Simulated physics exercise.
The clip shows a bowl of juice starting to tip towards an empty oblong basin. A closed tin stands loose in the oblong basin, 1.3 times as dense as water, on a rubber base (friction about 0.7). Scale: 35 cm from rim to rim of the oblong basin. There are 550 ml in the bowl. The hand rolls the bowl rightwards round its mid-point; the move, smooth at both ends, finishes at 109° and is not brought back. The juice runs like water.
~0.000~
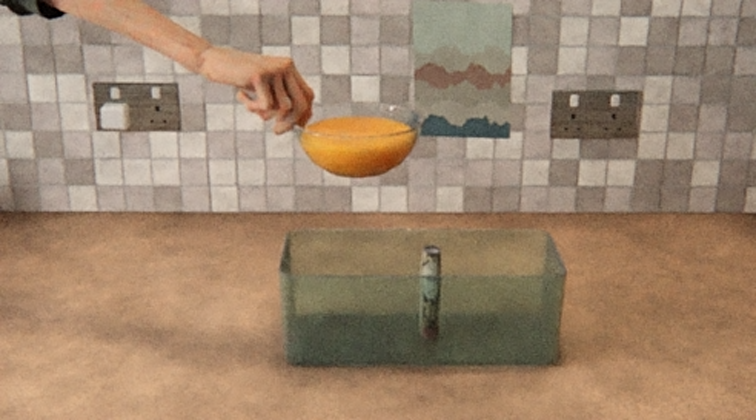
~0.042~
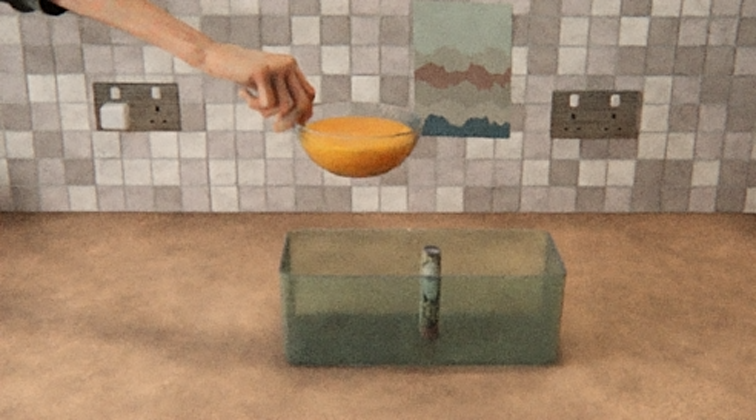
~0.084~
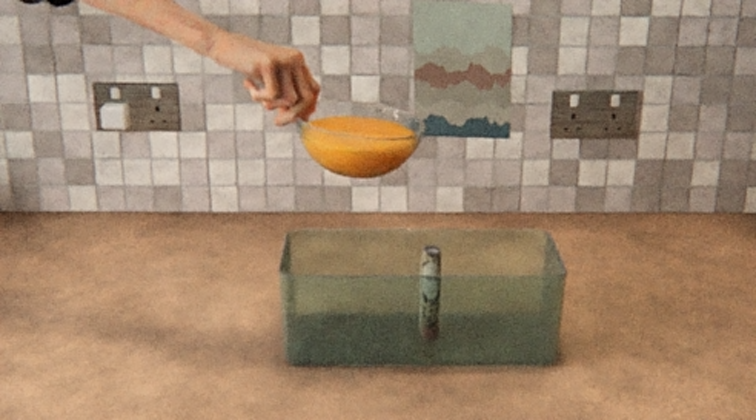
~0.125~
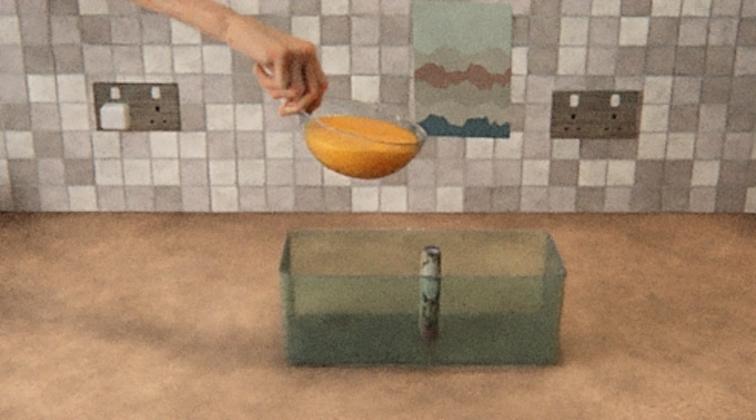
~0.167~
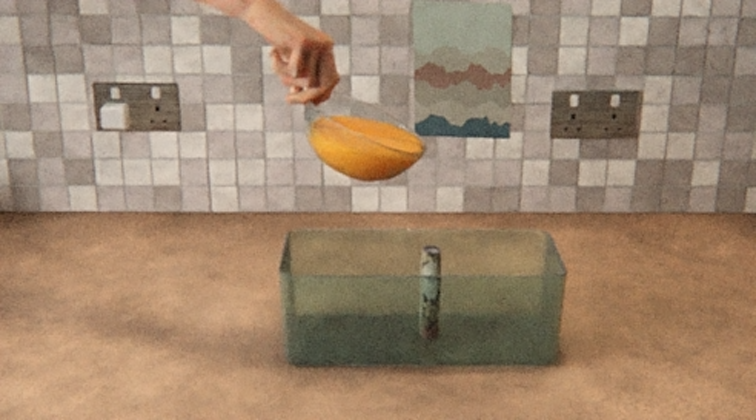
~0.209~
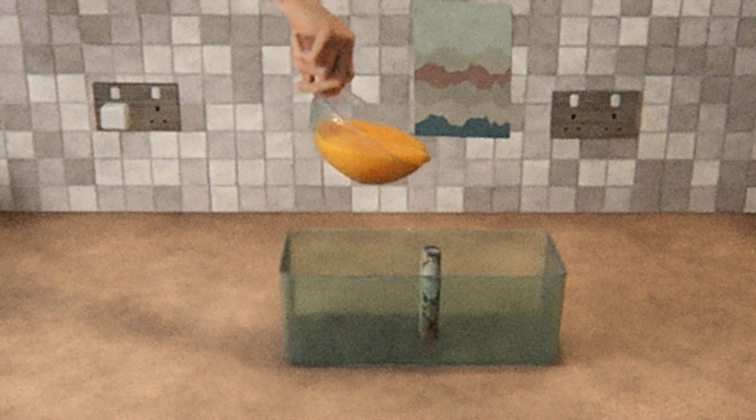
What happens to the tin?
The tin remains upright.
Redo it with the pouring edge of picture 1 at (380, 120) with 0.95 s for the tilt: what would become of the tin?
Then it remains upright.
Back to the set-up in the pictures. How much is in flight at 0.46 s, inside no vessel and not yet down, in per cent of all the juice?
About 34 per cent.
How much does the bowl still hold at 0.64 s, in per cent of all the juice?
About 0 per cent.
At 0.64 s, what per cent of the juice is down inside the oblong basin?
Near 94 in a hundred.
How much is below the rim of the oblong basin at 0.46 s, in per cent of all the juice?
About 64 per cent.
By 0.46 s the tilt is 104° and 2 per cent is still to pour; the tin stands where it began.
By 0.64 s the tilt is 109° and 0 per cent is still to pour; the tin stands where it began.
By 0.82 s the tilt is 109° and 0 per cent is still to pour; the tin stands where it began.
By 1.03 s the tilt is 109° and 0 per cent is still to pour; the tin stands where it began.
At rest the tin stands where it began.
